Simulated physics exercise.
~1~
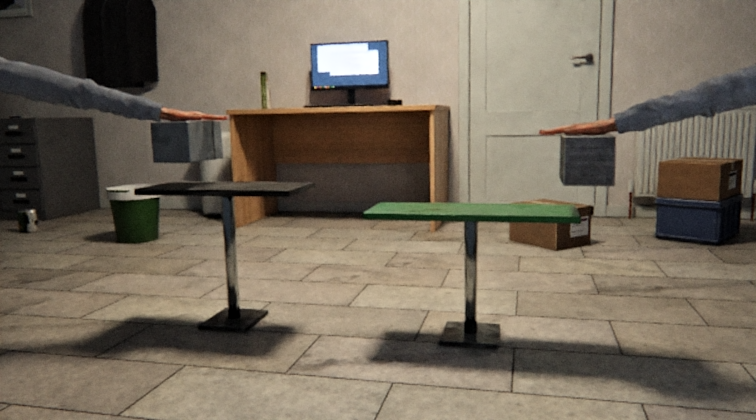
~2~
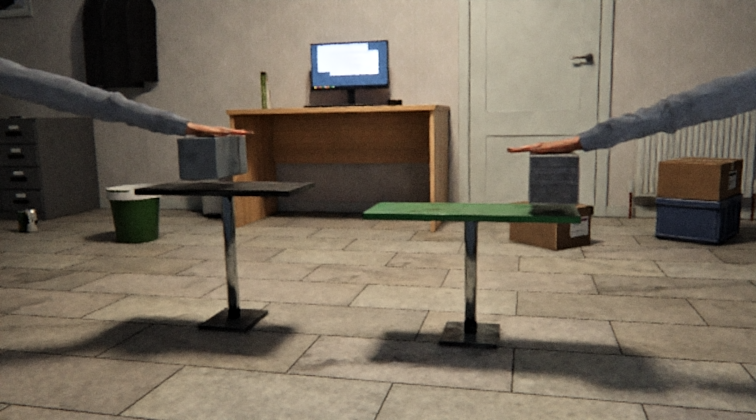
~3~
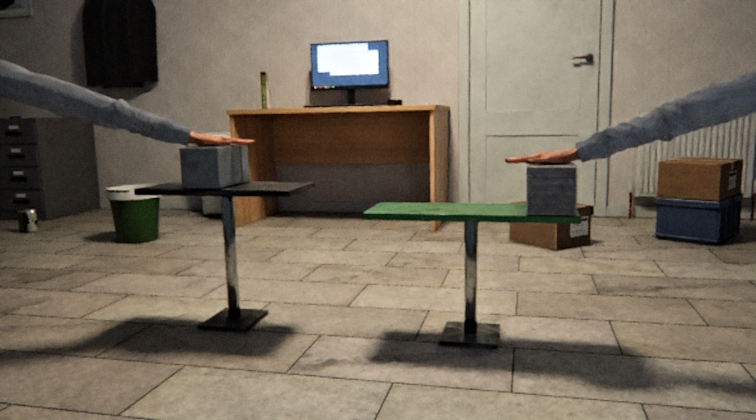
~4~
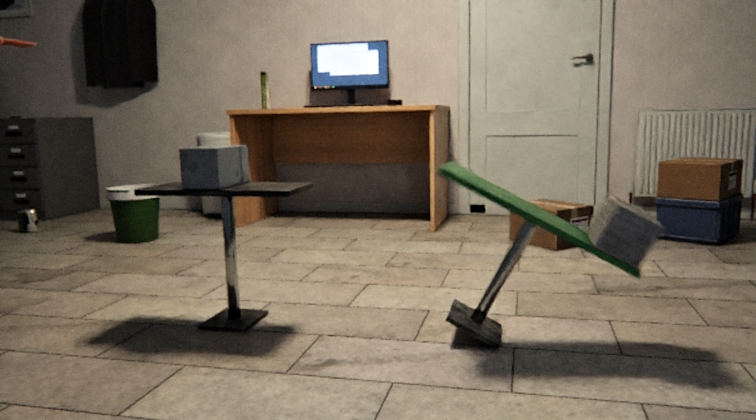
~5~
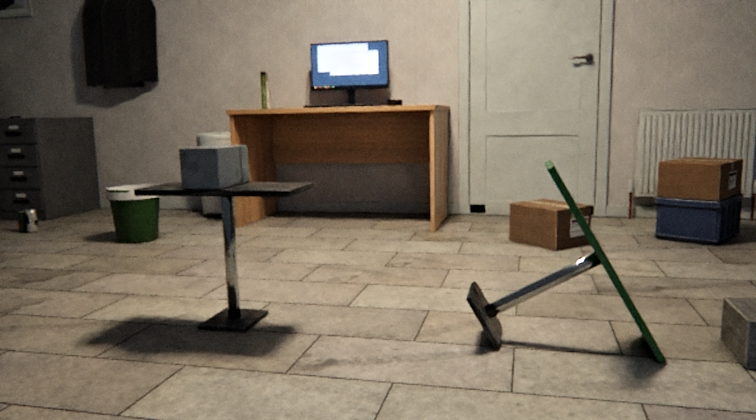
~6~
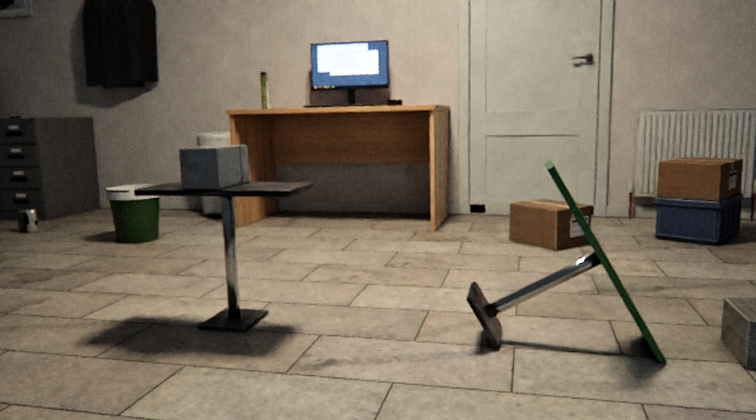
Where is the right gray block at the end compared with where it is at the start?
At the start it is held under a hand above the right end of the green table. At the end it lies on the floor at the far right, beyond the tipped table.
